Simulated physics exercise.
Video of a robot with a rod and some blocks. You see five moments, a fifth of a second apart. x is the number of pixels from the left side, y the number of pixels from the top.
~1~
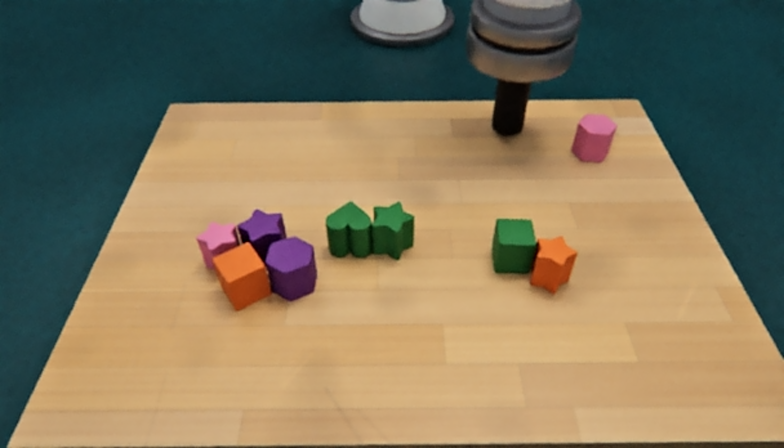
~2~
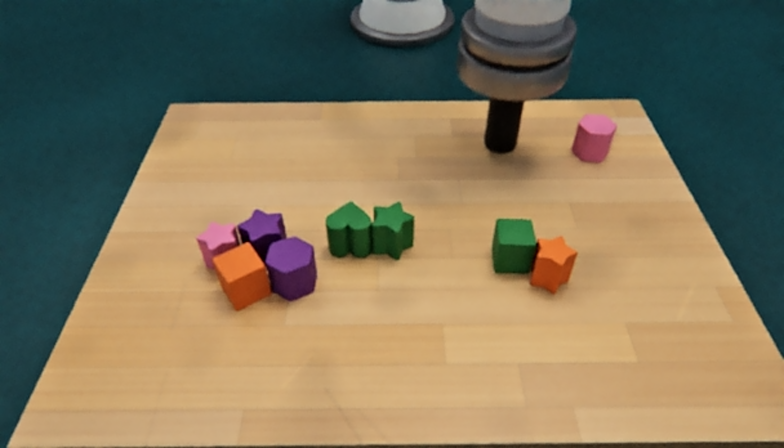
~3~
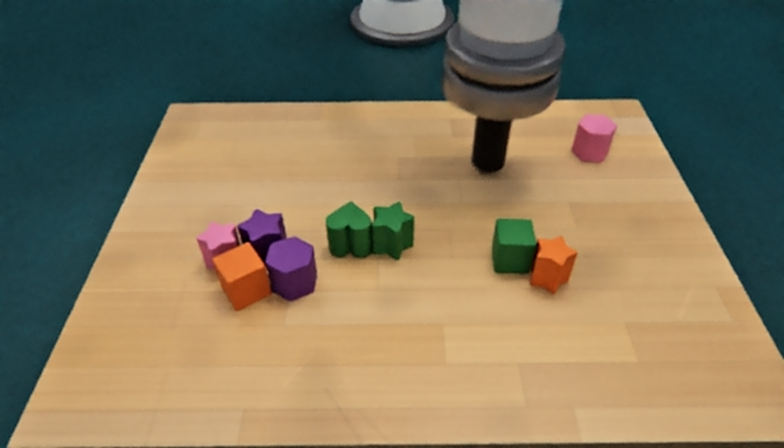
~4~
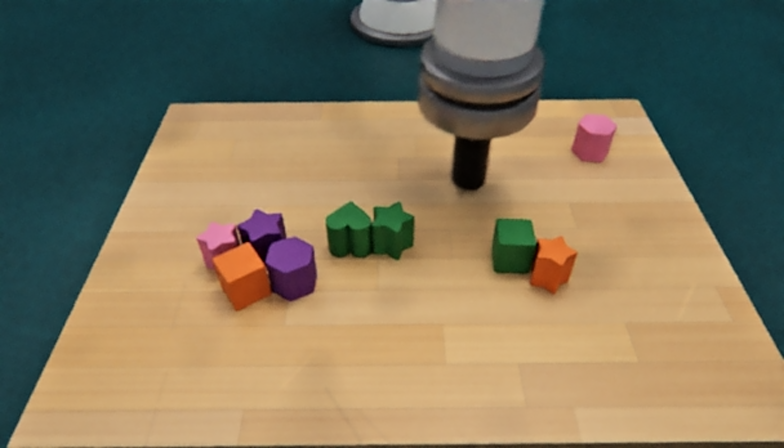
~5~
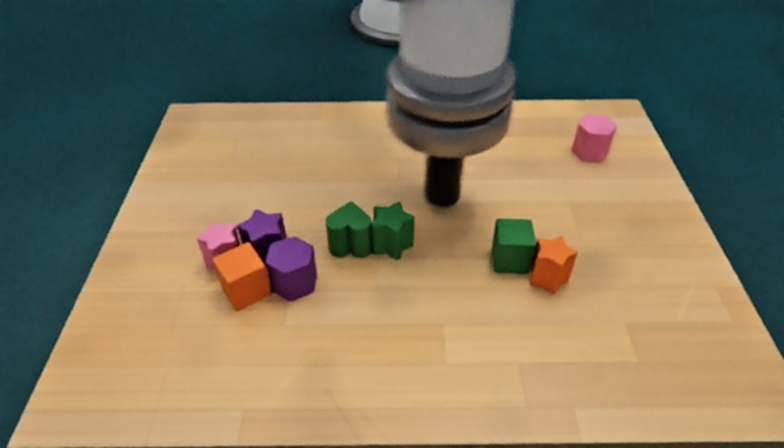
To begin with, a robot's dark rod hovers near the back of a wooden board, left of a pink block, with green, orange, purple and pink blocks spread around. The rod then moves steadily forward and leftward, ending behind and to the right of the green star, while every block stays still.
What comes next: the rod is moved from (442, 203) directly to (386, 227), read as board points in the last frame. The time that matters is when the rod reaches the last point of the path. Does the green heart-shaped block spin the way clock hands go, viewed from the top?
It seems so.
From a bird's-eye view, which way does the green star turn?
Viewed from overhead, the green star winds up turned anticlockwise.
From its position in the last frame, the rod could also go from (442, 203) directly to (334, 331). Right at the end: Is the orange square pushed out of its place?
Going by the path, no.
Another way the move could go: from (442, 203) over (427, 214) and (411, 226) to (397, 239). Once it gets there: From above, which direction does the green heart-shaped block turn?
The answer is clockwise.
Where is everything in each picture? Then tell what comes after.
The first frame shows tip of the rod (507, 127), middles of tops, green heart-shaped block (349, 217), green star (392, 216), green square (516, 231).
The second frame shows rod (500, 144), nothing pushed.
The third frame shows rod (488, 162), nothing pushed.
The fourth frame shows rod (468, 179), nothing pushed.
The fifth frame shows rod (442, 195), green heart-shaped block (349, 217), green star (392, 216), green square (516, 231).
On the path given first. Halfway along, rod (415, 207); nothing pushed yet.
At the end, rod (386, 219); green heart-shaped block (342, 222), turned 35° clockwise; green star (383, 227), turned 35° anticlockwise; green square unmoved.
